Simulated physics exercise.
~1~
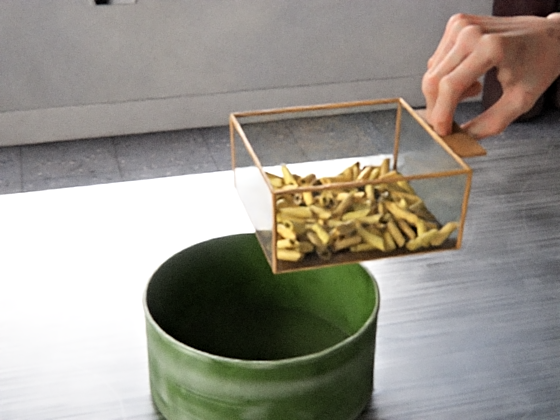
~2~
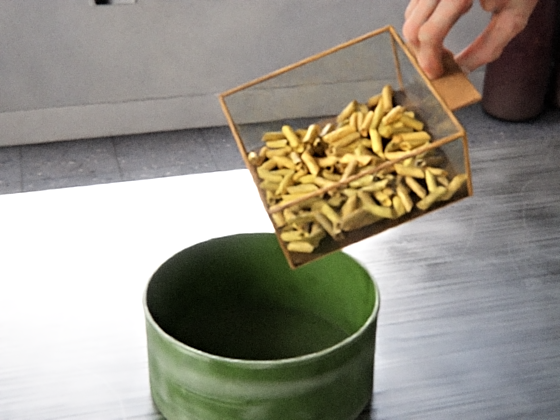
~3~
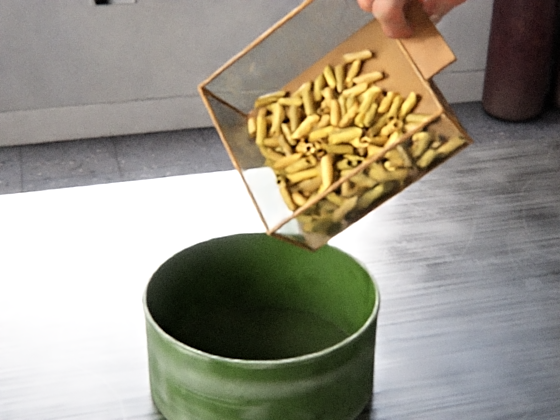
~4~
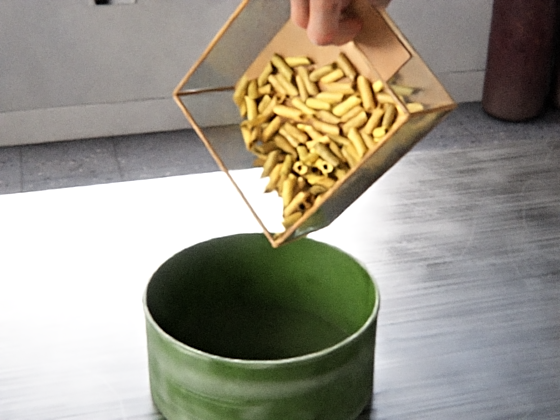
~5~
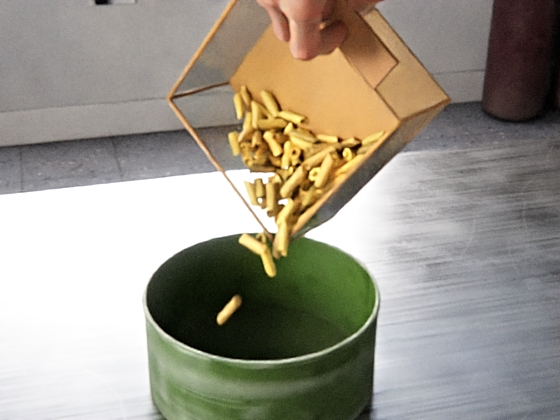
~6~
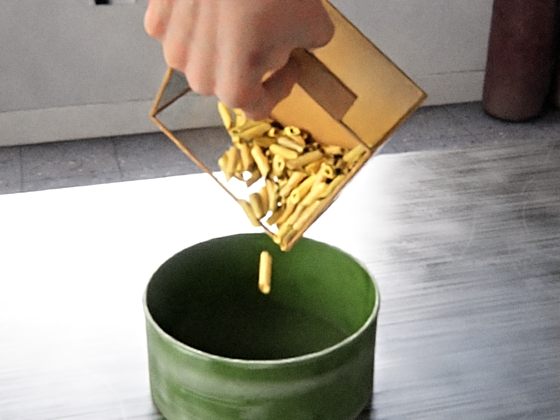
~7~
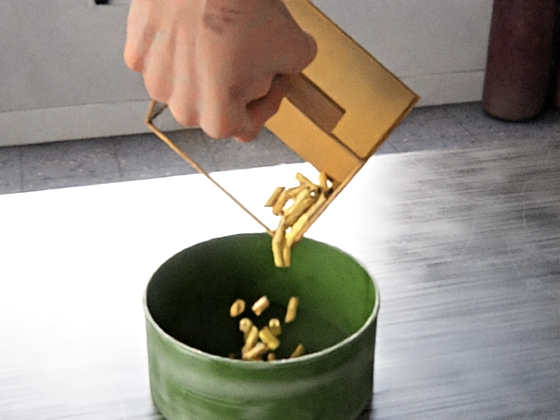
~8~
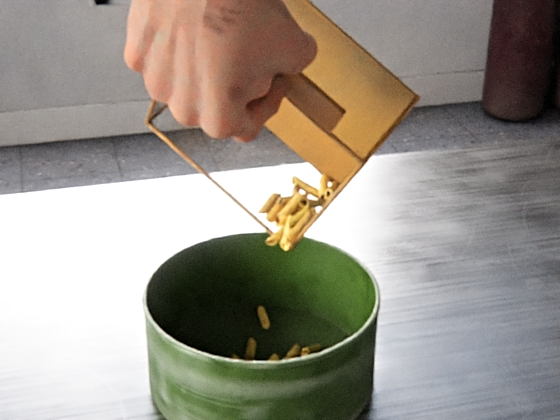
A hand tips a clear box, pouring some yellow pasta pieces into a green pot.
